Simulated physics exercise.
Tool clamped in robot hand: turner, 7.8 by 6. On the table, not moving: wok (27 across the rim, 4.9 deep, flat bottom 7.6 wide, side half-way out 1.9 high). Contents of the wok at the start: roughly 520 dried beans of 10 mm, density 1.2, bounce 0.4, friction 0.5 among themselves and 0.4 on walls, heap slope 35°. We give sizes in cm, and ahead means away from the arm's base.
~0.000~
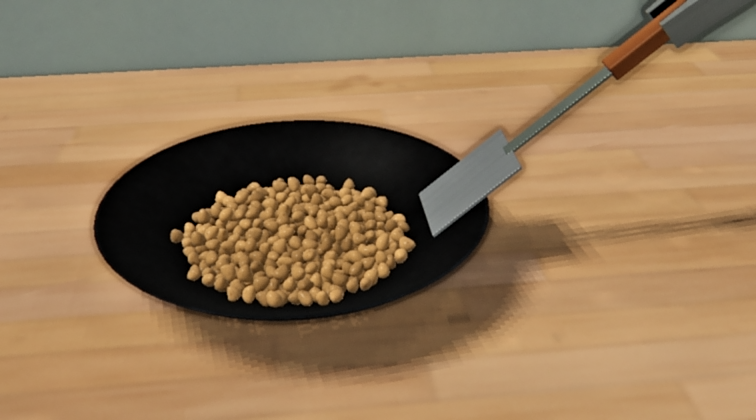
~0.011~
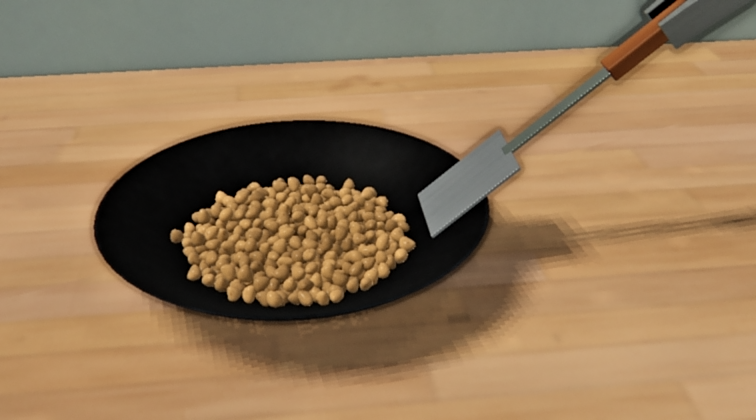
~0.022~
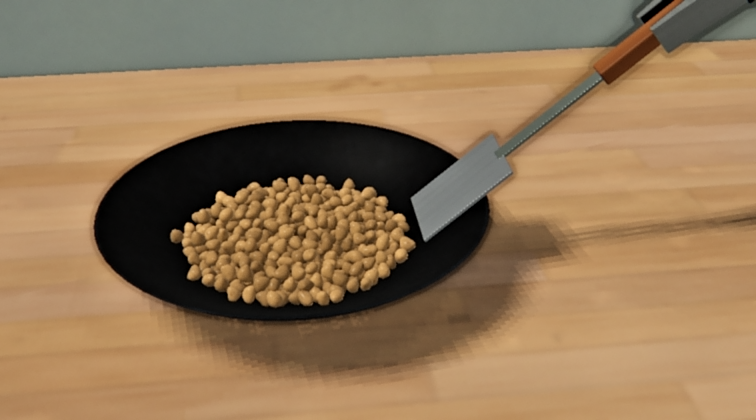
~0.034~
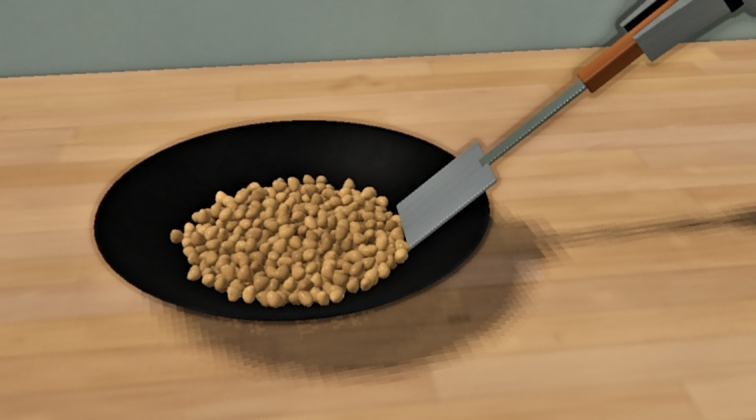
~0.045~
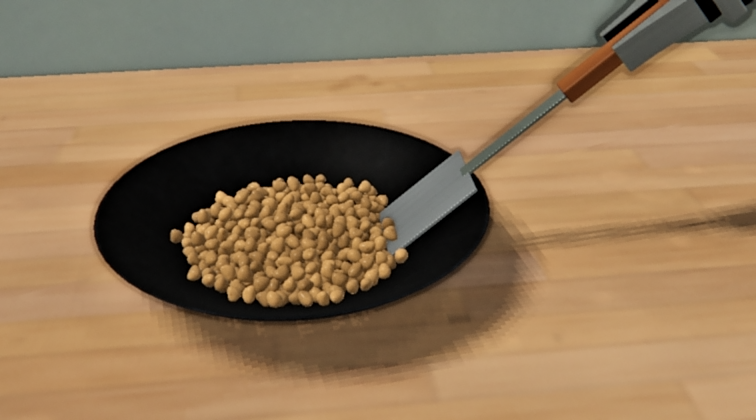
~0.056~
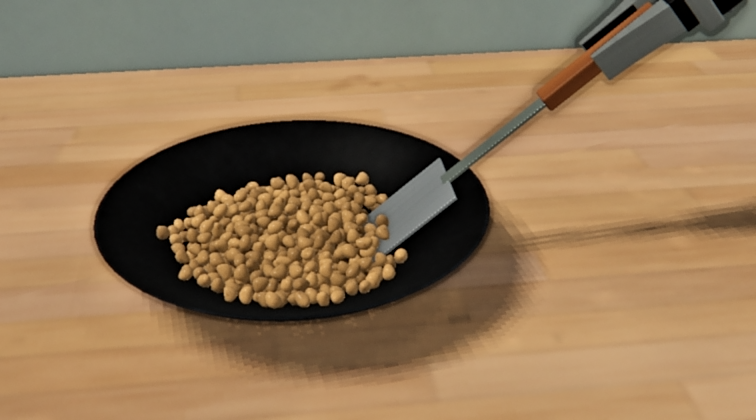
On a light wooden surface, a black wok holds a heap of tan beans, with a metal turner held by a robot hand at its right side. The turner slides down and left into the wok, and its blade pushes into the heap's right edge, shifting the beans slightly leftward.
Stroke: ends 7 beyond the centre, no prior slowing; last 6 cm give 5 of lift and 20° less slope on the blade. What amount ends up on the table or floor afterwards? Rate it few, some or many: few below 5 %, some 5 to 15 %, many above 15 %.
Many, above 15 %.
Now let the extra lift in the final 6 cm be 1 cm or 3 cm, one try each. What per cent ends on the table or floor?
I'd put it near 30 in a hundred, then near 35 in a hundred.
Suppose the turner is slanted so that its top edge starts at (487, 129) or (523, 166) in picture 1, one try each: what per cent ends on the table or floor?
I'd say near 25 per cent for the first and near 20 per cent for the second.
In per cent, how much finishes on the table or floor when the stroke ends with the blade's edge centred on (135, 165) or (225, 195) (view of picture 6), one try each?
50 % and 15 %.
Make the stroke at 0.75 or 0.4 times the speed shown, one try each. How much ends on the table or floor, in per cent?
First try around 15 %, second try around 5 %.
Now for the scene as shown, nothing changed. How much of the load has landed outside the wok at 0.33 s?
I'd say close to 10 in a hundred.
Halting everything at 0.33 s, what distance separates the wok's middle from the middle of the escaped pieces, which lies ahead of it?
About 26 cm.
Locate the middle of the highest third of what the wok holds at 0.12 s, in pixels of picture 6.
(240, 217).
By 0.09 s, sloping 40°, highest piece 5 above the table; 515 in the wok.
By 0.12 s, sloping 34°, highest piece 7 above the table; 507 in the wok, 8 on the blade or in flight.
By 0.33 s, sloping 20°, highest piece 16 above the table; 404 in the wok, 51 on the table or floor, 60 on the blade or in flight.
By 1.38 s, sloping 20°, highest piece 5 above the table; 404 in the wok, 111 on the table or floor.
Final count, 404 in the wok, 111 on the table or floor. That is 22 % on the table or floor.
